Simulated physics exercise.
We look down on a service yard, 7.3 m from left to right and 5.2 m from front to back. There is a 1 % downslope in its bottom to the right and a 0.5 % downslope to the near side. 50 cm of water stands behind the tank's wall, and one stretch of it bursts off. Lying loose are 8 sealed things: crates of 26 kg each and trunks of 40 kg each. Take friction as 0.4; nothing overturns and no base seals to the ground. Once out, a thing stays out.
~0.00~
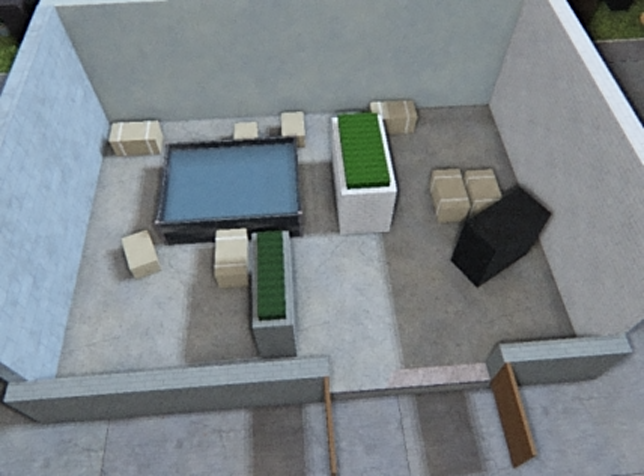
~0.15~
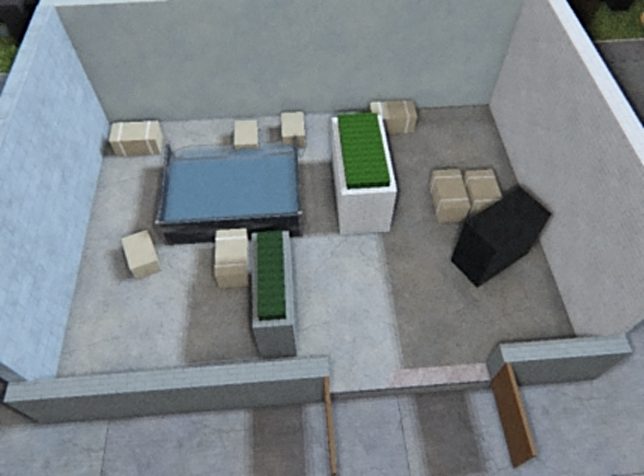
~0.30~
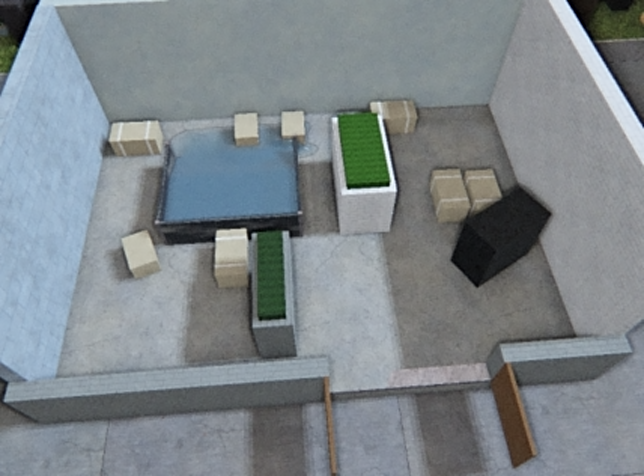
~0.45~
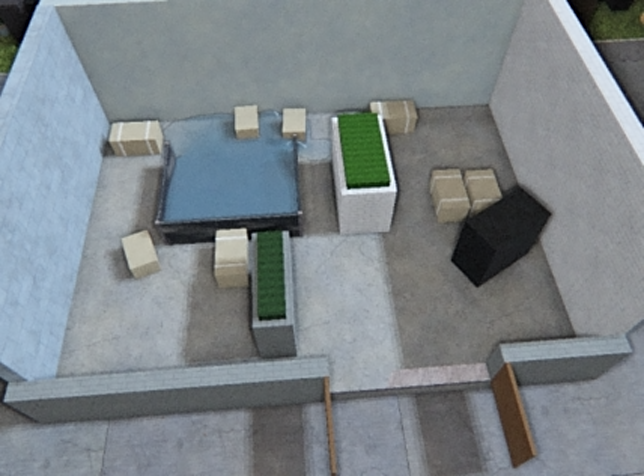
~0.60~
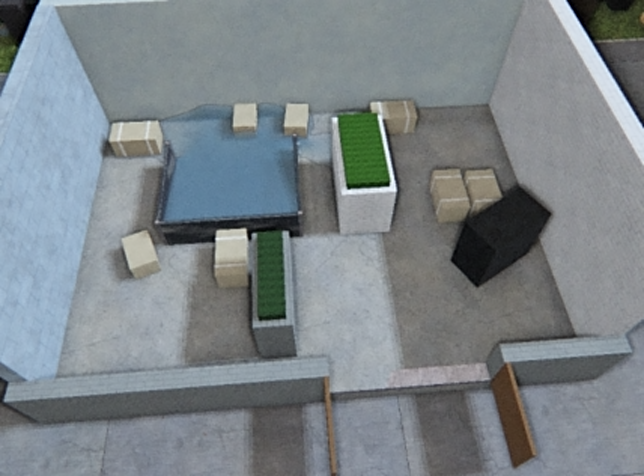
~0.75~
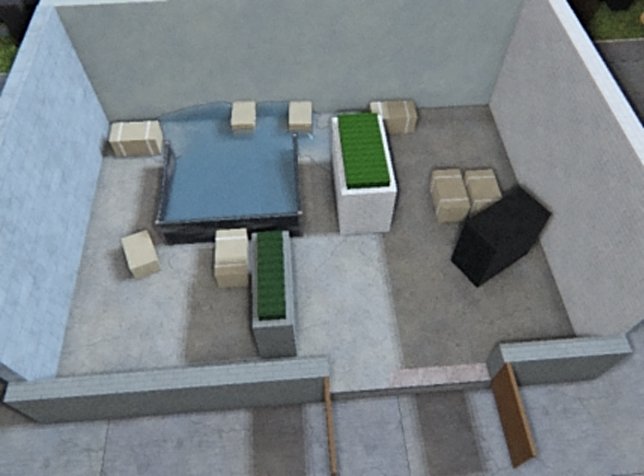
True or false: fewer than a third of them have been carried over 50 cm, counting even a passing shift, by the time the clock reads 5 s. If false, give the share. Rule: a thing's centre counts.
False, between a third and two thirds.
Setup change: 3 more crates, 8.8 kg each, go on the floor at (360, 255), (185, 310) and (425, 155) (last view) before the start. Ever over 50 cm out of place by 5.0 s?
First stays inside, second stays inside, third goes beyond.
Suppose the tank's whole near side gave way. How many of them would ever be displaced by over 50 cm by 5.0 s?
Result: 1 of them.
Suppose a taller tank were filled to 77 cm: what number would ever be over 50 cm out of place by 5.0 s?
Then 7.
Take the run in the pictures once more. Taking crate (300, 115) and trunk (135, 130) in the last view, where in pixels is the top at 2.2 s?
Estimated pixels: (392, 119) and (119, 155).
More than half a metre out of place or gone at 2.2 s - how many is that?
At that moment it comes to 3.
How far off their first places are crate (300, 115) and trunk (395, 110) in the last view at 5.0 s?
Object 1: 250 cm. Object 2: 150 cm.
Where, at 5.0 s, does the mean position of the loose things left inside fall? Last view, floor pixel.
The average lands around (332, 209).
After 1.1 s 1 of 8 are over 50 cm from their spots; 1 afloat.
After 2.2 s 3 of 8 are over 50 cm from their spots; 1 afloat.
After 3.5 s 3 of 8 are over 50 cm from their spots; 2 afloat.
After 5.0 s 4 of 8 are over 50 cm from their spots, and 4 have been at some point; 2 afloat.
